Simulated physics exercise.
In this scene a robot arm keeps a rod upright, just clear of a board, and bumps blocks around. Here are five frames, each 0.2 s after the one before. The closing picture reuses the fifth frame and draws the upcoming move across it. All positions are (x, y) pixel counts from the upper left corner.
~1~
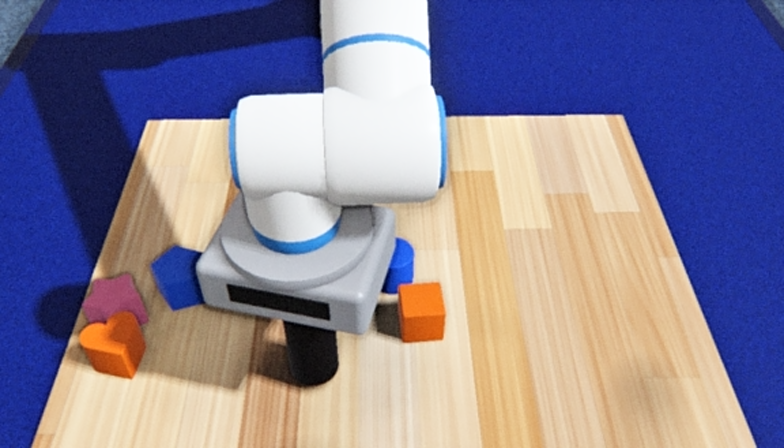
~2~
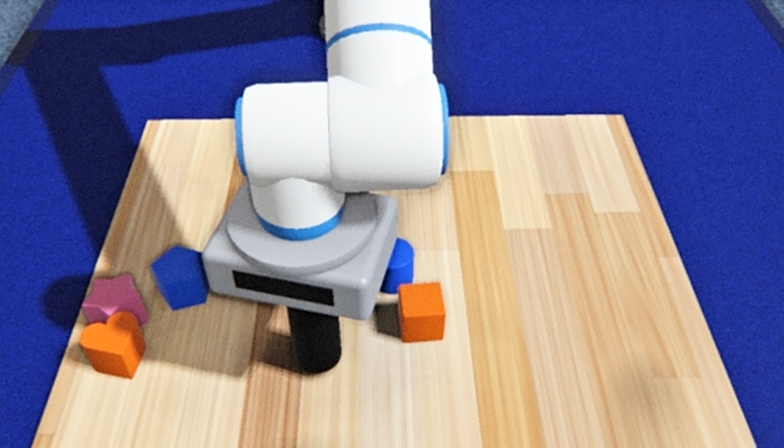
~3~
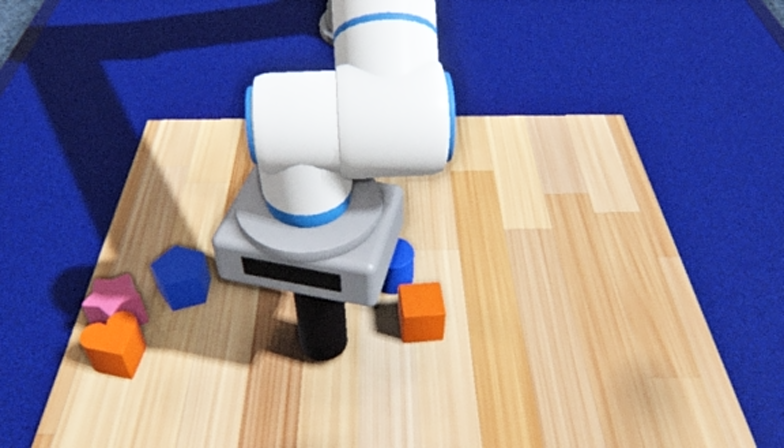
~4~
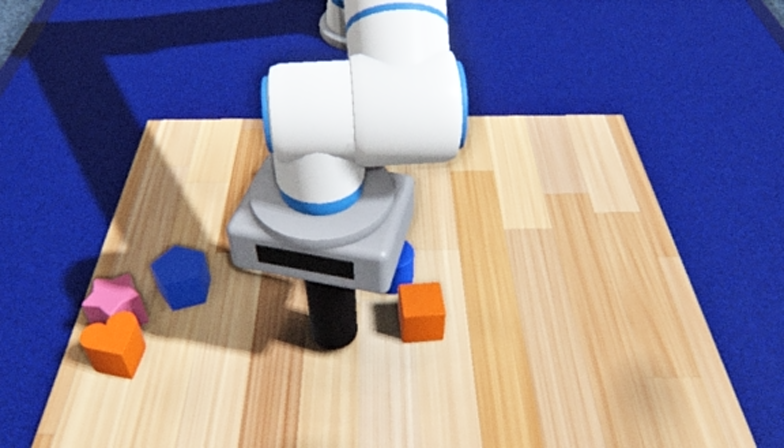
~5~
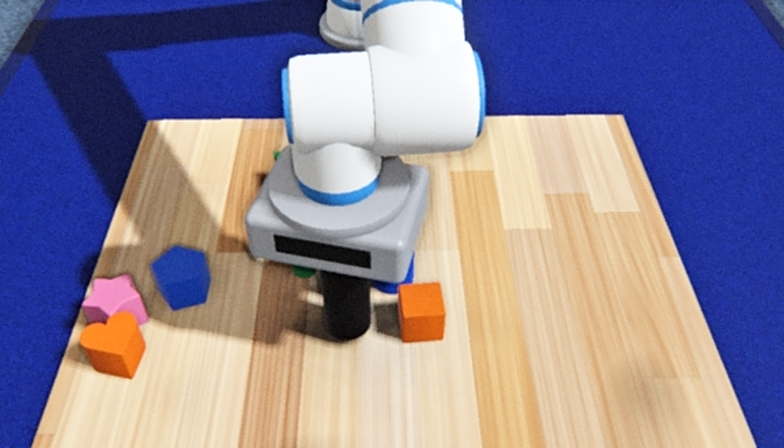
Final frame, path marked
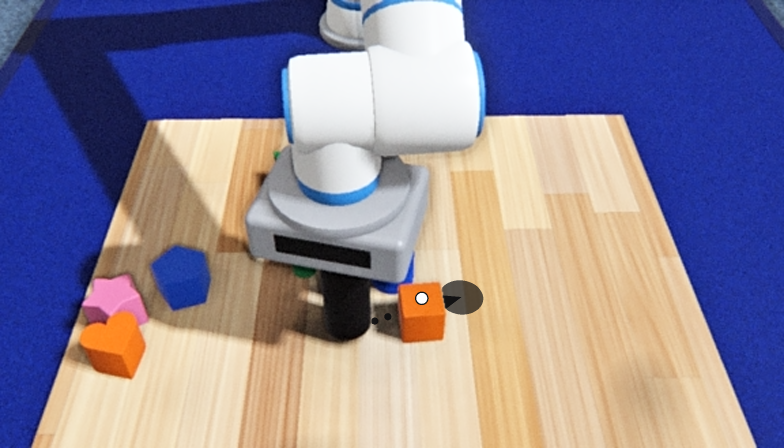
White robot arm with a black rod moving slightly right and away over a wooden board, the coloured blocks around it staying still.
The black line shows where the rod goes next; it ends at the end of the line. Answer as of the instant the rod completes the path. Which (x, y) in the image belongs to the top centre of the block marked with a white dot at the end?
At the end it should sit near (479, 304).
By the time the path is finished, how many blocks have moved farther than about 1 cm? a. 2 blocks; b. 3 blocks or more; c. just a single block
Letter c.
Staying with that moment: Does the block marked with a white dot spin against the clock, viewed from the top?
No - that is not the case.
Path on the board, from (349, 331) via (386, 317) and (424, 307), ending at (461, 297); the dot is on the orange square block.
One third of the way, rod (387, 309); orange square block (431, 298), turned 15° clockwise.
Two thirds of the way, rod (425, 298); orange square block (465, 300), turned 50° clockwise.
At the end, rod (462, 289); blue disc in place; orange square block (479, 304), turned 70° clockwise.
